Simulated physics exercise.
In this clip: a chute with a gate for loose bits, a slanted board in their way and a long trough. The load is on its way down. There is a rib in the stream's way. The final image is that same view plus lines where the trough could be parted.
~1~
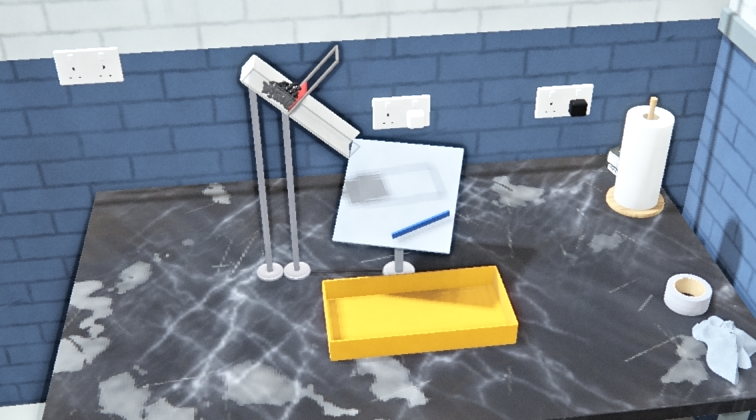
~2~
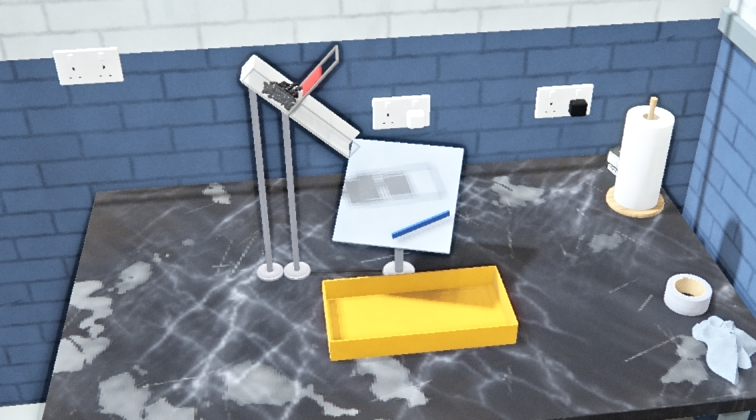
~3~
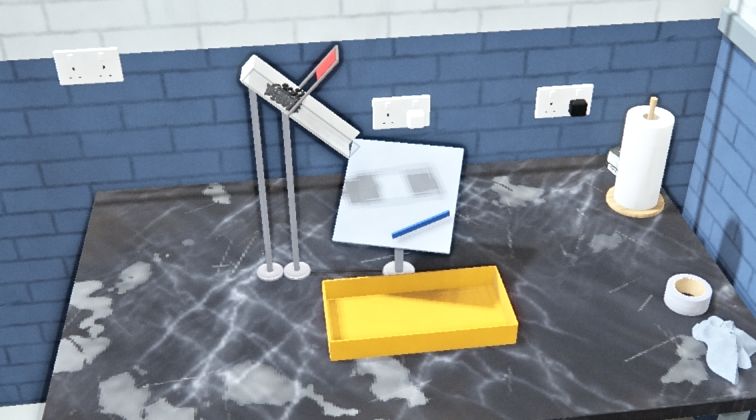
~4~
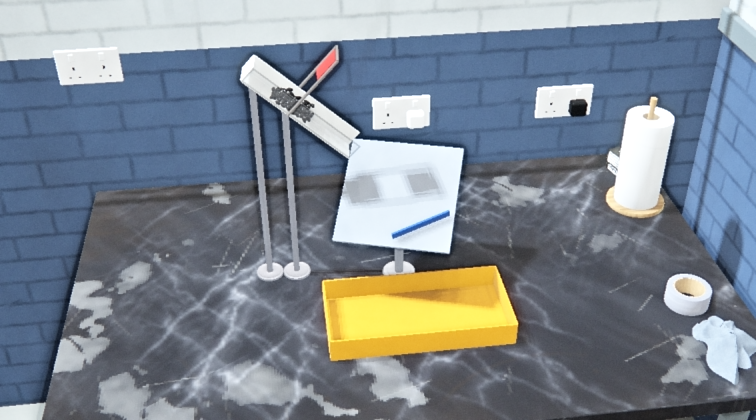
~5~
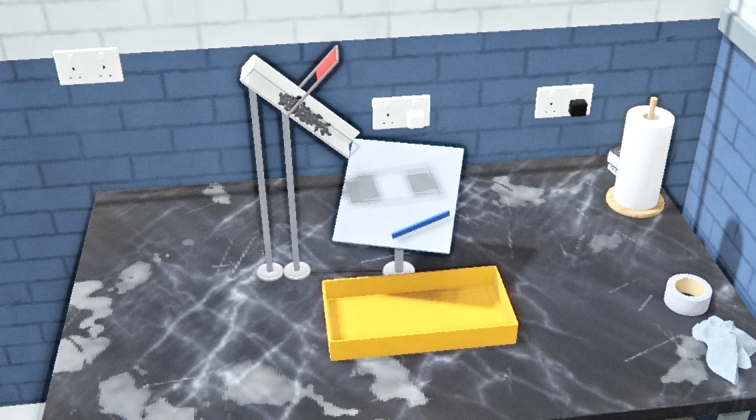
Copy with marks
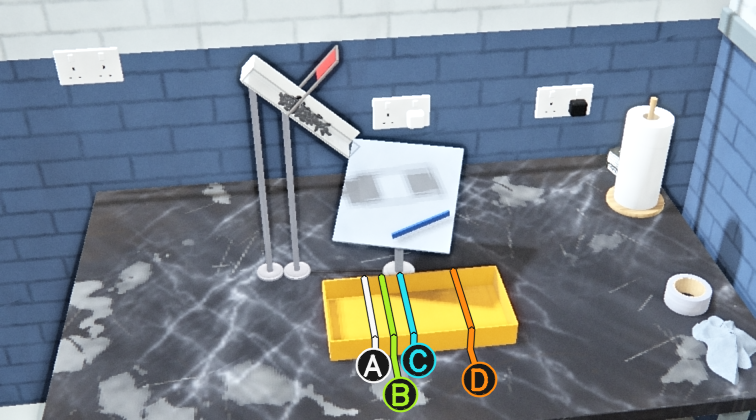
Black beans slide down a sloping chute past an opened gate above a slanted board.
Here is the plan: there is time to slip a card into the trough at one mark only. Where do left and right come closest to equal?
A beats the others.
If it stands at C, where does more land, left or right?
More lands on the left.
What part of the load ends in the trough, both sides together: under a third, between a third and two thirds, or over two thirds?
About that: Between a third and two thirds.
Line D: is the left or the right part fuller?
More lands on the left.
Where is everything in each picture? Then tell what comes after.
In the first picture, load behind the gate at (280, 93), black beans; lip of the chute at (349, 151), sloping fairly steeply.
In the second picture, middle of the board at (399, 194), tilted fairly steeply; middle of its low edge at (390, 246); of its high edge at (408, 144).
In the third picture, front corners of the trough at (330, 341) and (517, 324), empty; front of the load at (298, 105).
In the fourth picture, middle of the load at (291, 103); its front at (309, 117), about a third of the way to the lip; rib from (450, 210) to (391, 234).
In the fifth picture, middle of the load at (300, 111); its front at (329, 134), about two thirds of the way to the lip.
On the marked copy, line A crosses the front rim at (375, 337); line B crosses the front rim at (393, 336); line C crosses the front rim at (413, 334); line D crosses the front rim at (471, 328).
With A, of what is caught, about half on the left of the divider, about half on the right.
With B, of what is caught, most on the left of the divider, a small part on the right.
With C, of what is caught, nearly all on the left of the divider, a stray few on the right.
With D, of what is caught, nearly all on the left of the divider, a stray few on the right.
